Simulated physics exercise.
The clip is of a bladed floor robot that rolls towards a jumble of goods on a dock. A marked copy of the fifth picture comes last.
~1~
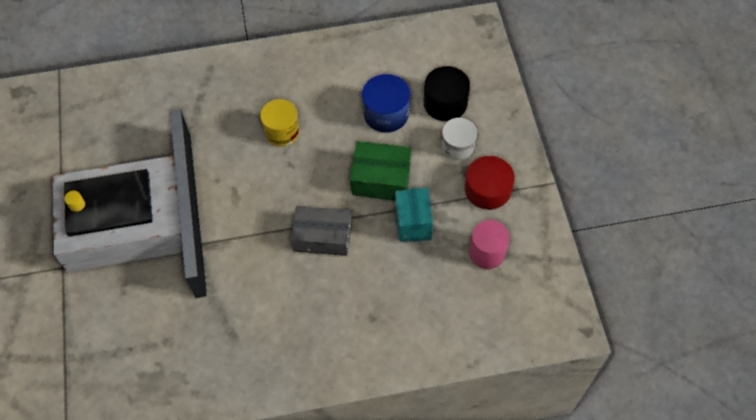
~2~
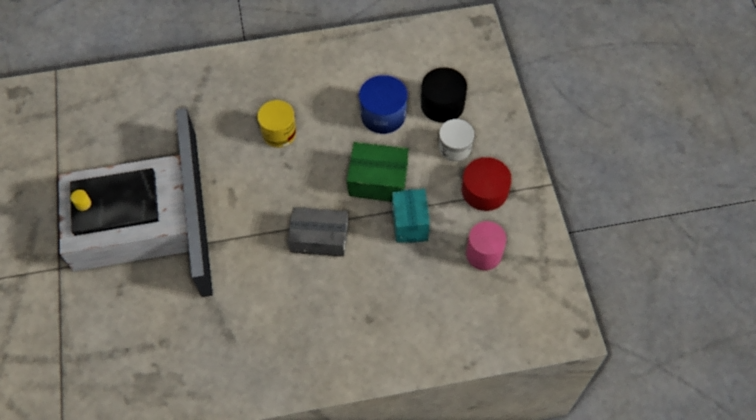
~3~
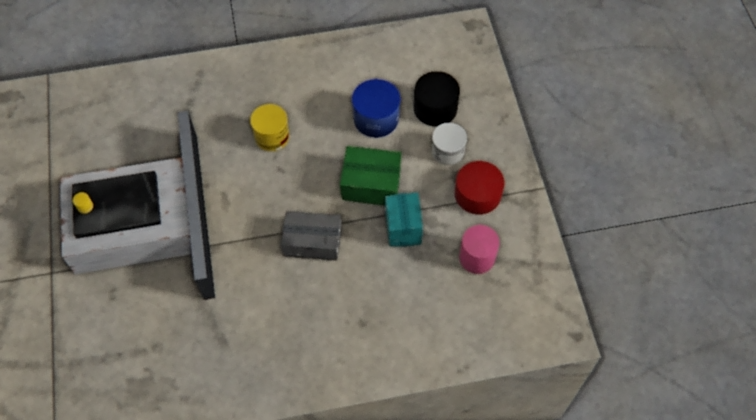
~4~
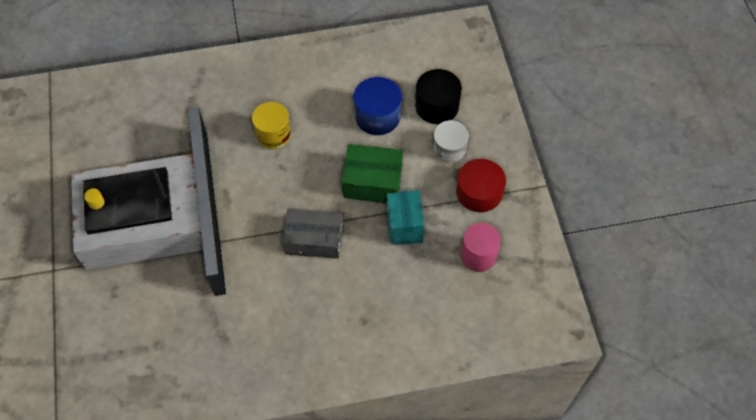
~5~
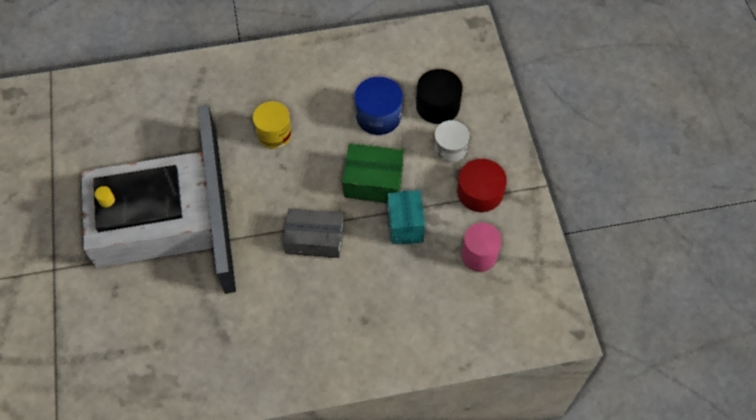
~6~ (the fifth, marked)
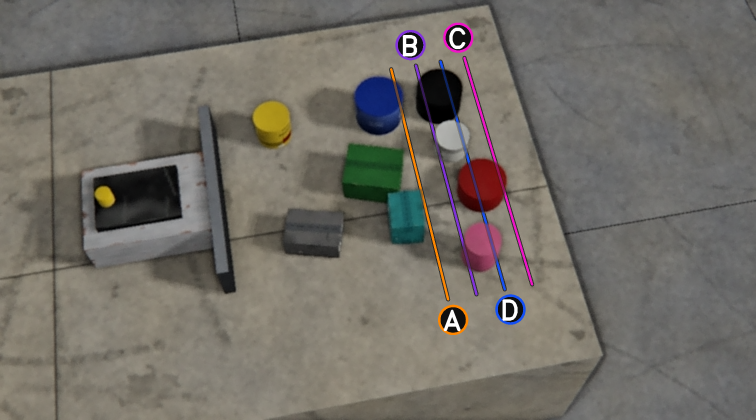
A white floor robot with a black top, a small yellow knob and a tall dark blade on its right side sits at the left of a worn concrete dock, seen from high above. Yellow, blue, black, white, red and pink containers and green, teal and grey boxes stand toward the right. The robot creeps a short way right, blade first, while the goods stay put and the camera shifts slightly.
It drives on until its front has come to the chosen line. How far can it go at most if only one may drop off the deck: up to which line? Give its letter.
No farther than B.
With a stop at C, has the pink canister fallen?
By then, no.
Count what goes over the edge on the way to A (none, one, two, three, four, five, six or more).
By then, none.
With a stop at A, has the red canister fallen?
No.
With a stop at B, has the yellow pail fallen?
By then, no.
On the marked copy, A at (418, 176); B at (444, 172); C at (496, 163); D at (470, 167).
Taking B. A third of the way, robot (229, 182); yellow pail (311, 120); grey box (339, 227).
Two thirds of the way, robot (314, 168); black canister (473, 90); red canister (498, 181).
When it is over, robot (376, 158); black canister over the edge; red canister (536, 161); one fallen.
As for the rest, A is within the limit but short; C drops five; D drops four.
